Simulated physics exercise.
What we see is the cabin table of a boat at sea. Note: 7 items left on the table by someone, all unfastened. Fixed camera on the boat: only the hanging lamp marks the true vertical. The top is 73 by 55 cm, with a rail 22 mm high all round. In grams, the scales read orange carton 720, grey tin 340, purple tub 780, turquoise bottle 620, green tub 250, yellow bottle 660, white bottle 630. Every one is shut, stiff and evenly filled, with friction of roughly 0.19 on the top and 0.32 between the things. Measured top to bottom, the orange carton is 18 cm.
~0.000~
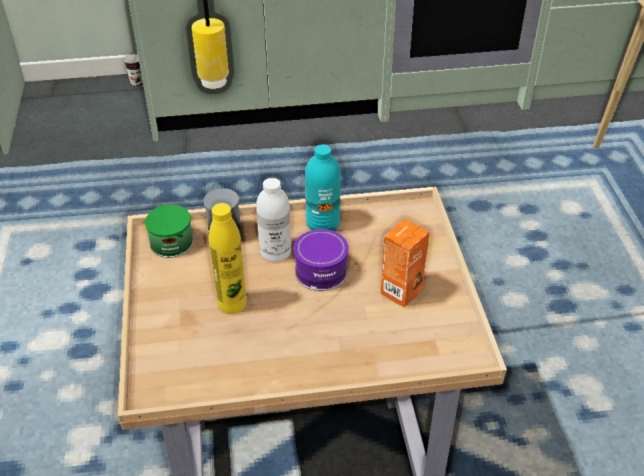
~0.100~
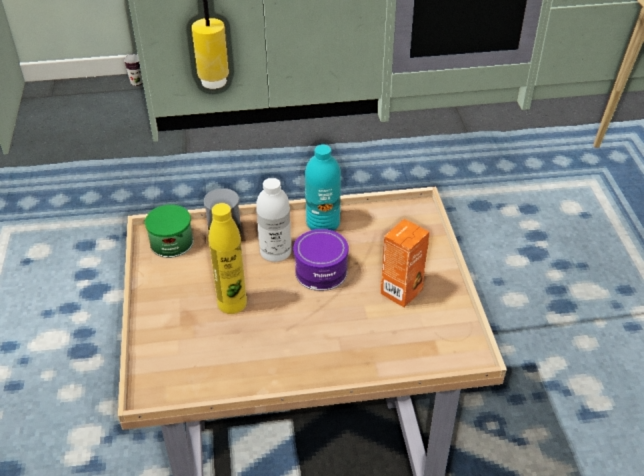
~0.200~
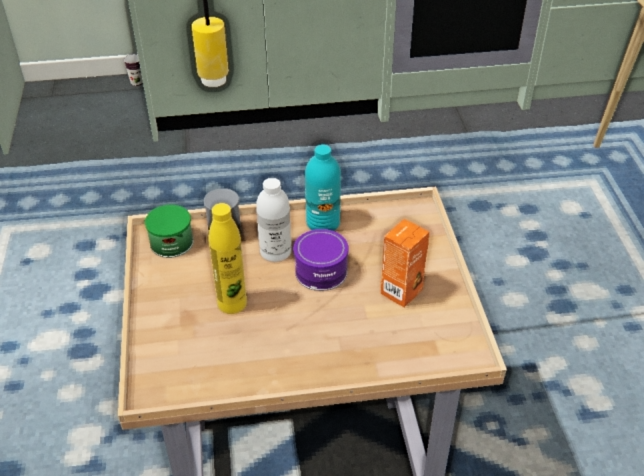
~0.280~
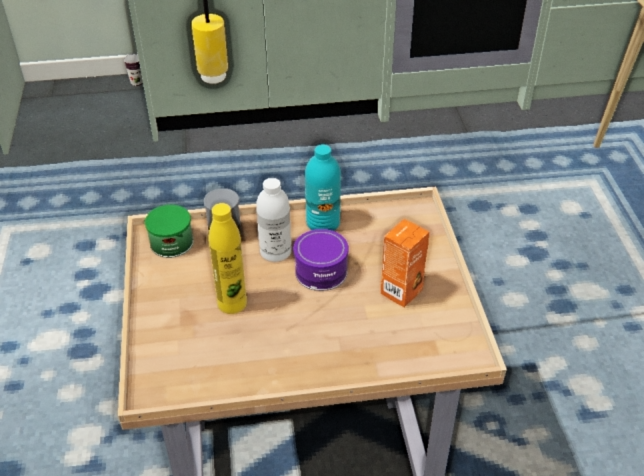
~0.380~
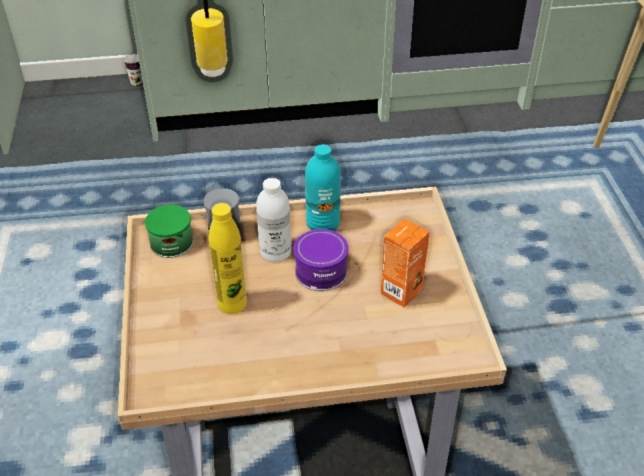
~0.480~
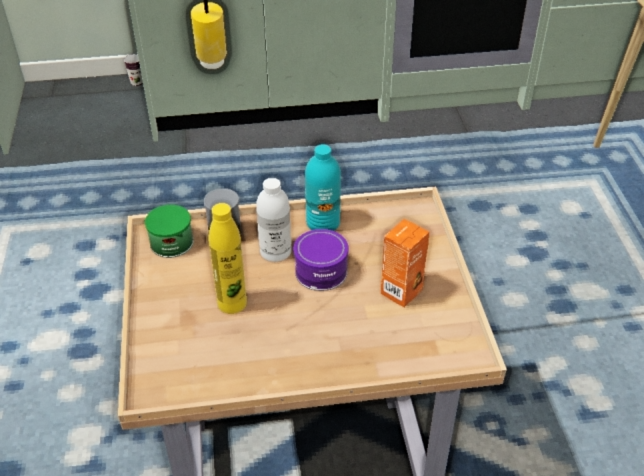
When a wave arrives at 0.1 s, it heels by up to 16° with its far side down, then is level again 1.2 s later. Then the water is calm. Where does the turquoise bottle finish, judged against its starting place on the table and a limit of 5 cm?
It finishes inside the limit.
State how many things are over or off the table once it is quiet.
It comes to 0.
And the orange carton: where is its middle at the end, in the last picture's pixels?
Around (392, 225).
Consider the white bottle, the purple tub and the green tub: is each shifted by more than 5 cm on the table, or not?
First, the white bottle is moved away; second, the purple tub is moved away; third, the green tub stays in its position.
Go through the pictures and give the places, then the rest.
The first picture shows boat level; turquoise bottle (323, 188); orange carton (404, 264).
The second picture shows boat level; purple tub (321, 260); green tub (170, 231).
The third picture shows floor tilted 1°, far side down; yellow bottle (227, 259); white bottle (274, 219).
The fourth picture shows floor tilted 3°, far side down; orange carton (404, 264).
The fifth picture shows floor tilted 7°, far side down; purple tub (321, 260); green tub (170, 231).
The sixth picture shows floor tilted 11°, far side down; turquoise bottle (323, 188); yellow bottle (227, 259).
After 0.78 s, floor tilted 15°, far side down; turquoise bottle slid 2 cm near (322, 182); orange carton slid 3 cm; yellow bottle slid 3 cm.
After 0.88 s, floor tilted 13°, far side down; turquoise bottle slid 2 cm near (322, 183); orange carton slid 5 cm; yellow bottle slid 5 cm.
After 1.08 s, floor tilted 5°, far side down; turquoise bottle slid 2 cm near (322, 183); orange carton slid 11 cm; yellow bottle slid 10 cm.
At rest (1.8 s), not toppled but over 5 cm from the start, orange carton, purple tub, yellow bottle and white bottle; the other 3 in place, give or take 5 cm. In the last view, turquoise bottle near (322, 183).
